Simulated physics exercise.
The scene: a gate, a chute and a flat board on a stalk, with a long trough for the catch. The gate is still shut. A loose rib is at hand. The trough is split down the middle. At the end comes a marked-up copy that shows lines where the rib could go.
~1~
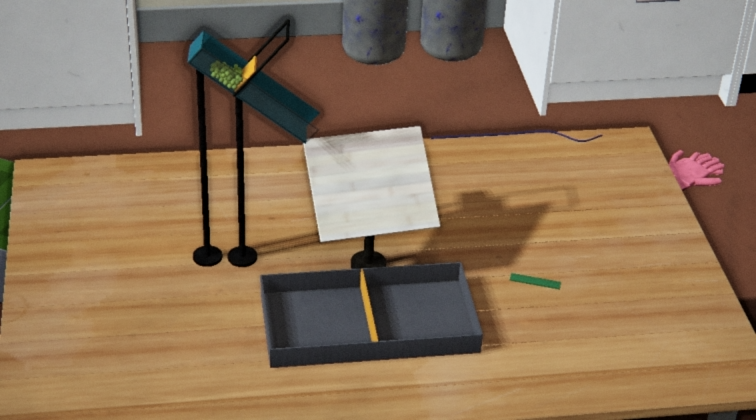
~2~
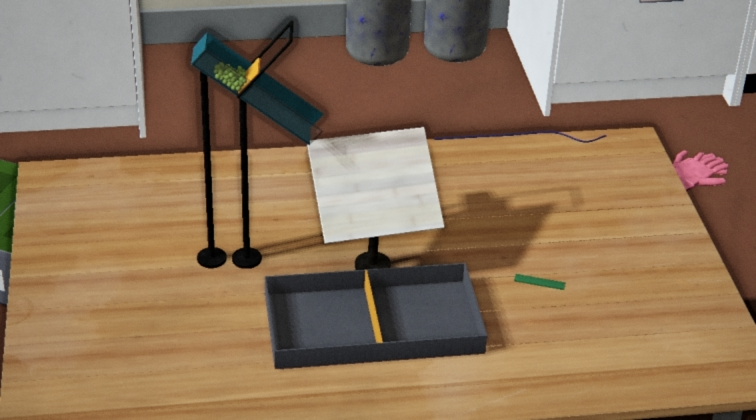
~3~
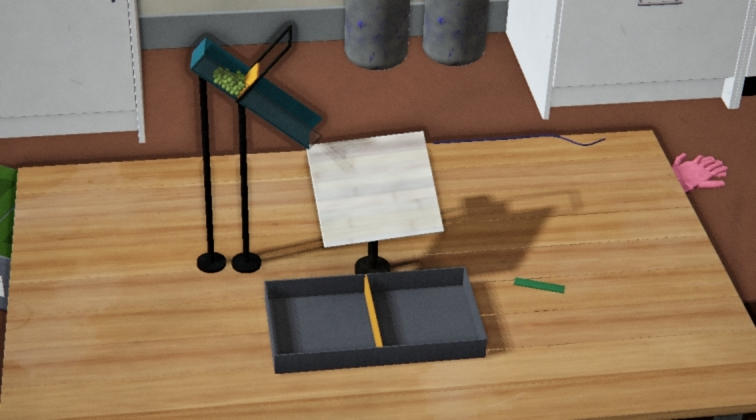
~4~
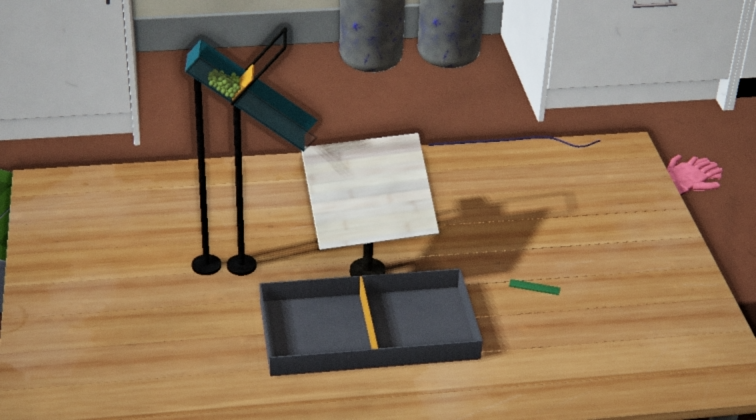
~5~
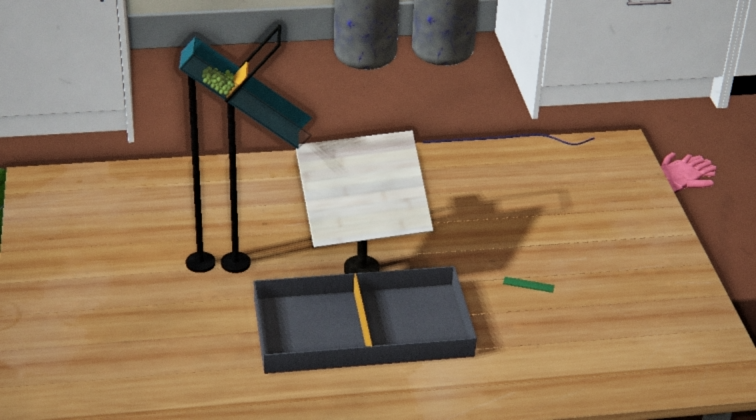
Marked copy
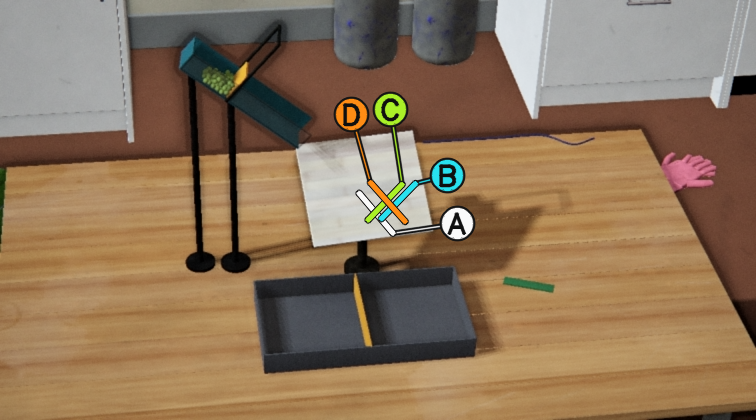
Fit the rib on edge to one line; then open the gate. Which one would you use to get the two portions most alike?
The best line is C.
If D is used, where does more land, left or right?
More lands on the right.
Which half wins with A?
Right.
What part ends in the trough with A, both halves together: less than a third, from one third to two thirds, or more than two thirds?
More than two thirds.
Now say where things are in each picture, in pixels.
In the first picture, load behind the gate (229, 73), dried peas; lip of the chute (306, 135), sloping fairly steeply.
In the second picture, middle of the board (376, 184), tilted fairly steeply; middle of its low edge (385, 235); of its high edge (366, 134).
In the third picture, front corners of the trough (275, 355) and (487, 339); front end of its middle wall (382, 347); gate still shut (255, 73).
In the fourth picture, middle of the load (227, 82); lip (304, 143).
In the fifth picture, middle of the load (221, 79); lip (298, 140).
On the marked copy, line A from (359, 193) to (392, 233); line B from (415, 183) to (381, 218); line C from (402, 184) to (368, 220); line D from (370, 182) to (405, 221).
Choosing A, of what is caught, about a tenth in the left half, almost all in the right.
Choosing B, of what is caught, about a tenth in the left half, almost all in the right.
Choosing C, of what is caught, roughly two thirds in the left half, roughly a third in the right.
Choosing D, of what is caught, just a few in the left half, almost all in the right.
